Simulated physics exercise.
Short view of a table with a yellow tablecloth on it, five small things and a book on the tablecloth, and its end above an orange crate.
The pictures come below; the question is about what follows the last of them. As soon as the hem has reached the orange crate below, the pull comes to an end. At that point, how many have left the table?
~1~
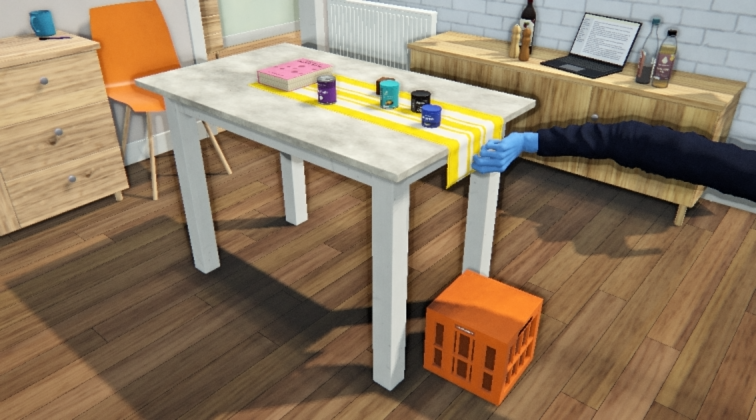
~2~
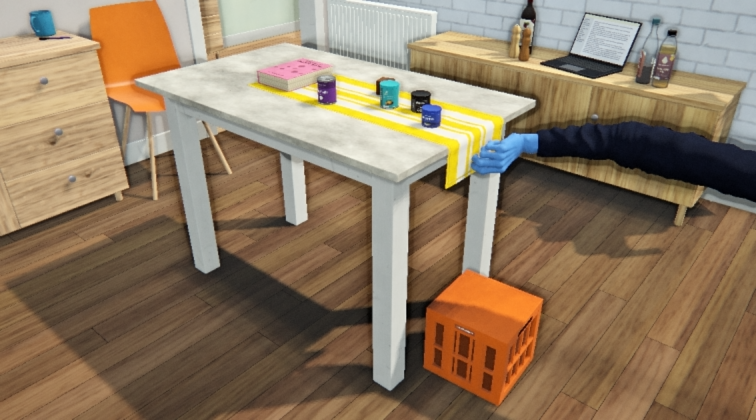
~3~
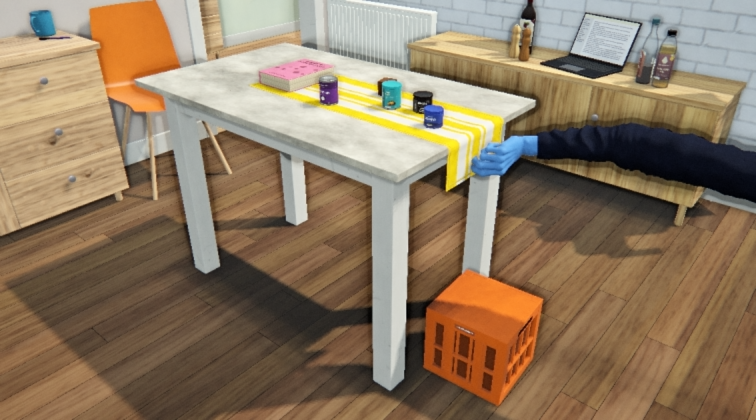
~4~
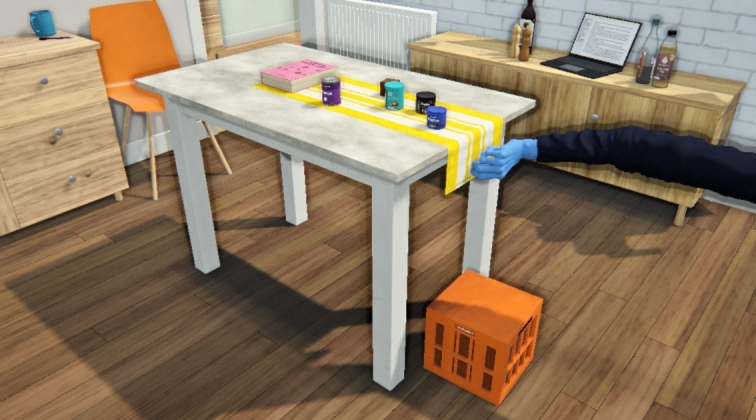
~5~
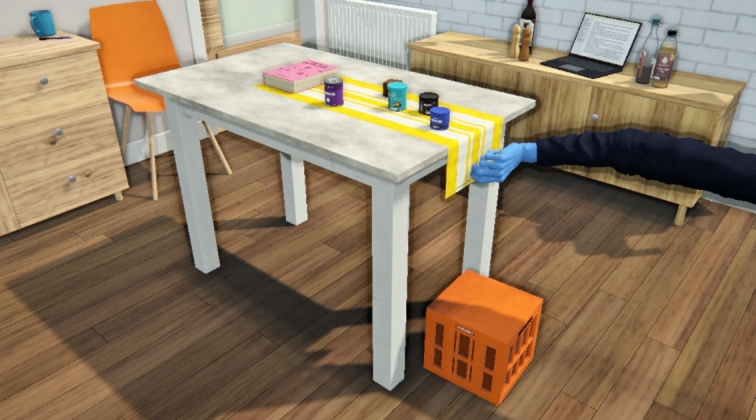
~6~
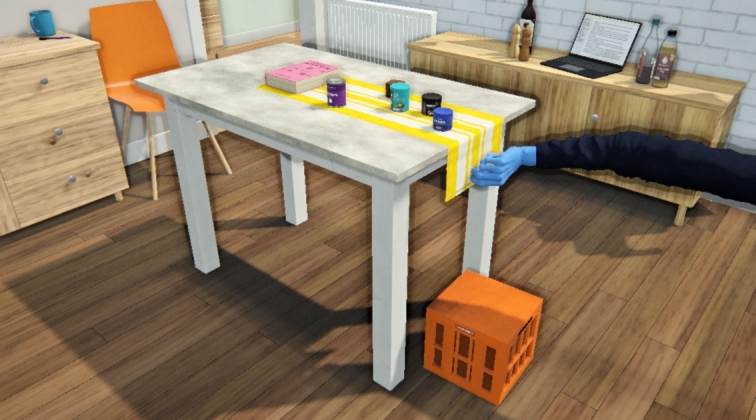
The number on top goes down by four.
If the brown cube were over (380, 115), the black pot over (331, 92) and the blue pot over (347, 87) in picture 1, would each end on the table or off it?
Well, the brown cube is dislodged, the black pot is safe, and the blue pot is safe.
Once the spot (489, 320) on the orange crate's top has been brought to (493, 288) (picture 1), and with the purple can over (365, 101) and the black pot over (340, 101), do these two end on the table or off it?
Observed: Purple can remains seated; black pot remains seated.
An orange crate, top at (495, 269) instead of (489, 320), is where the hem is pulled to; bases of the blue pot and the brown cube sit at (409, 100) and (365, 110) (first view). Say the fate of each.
Looks like the blue pot hangs in there, and the brown cube hangs in there.
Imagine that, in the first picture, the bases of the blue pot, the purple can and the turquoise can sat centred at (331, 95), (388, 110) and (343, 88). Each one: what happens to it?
You'd see the blue pot hang on, the purple can go down and the turquoise can hang on.
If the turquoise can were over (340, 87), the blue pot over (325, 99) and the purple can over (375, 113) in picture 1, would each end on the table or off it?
So the turquoise can stays aboard, the blue pot stays aboard, and the purple can leaves the top.
Early on, hem near (471, 229); blue pot gone.
Midway, hem near (469, 268); blue pot, black pot and turquoise can gone.
Finally, hem on the crate; blue pot, black pot, turquoise can and brown cube gone. The table loses four.
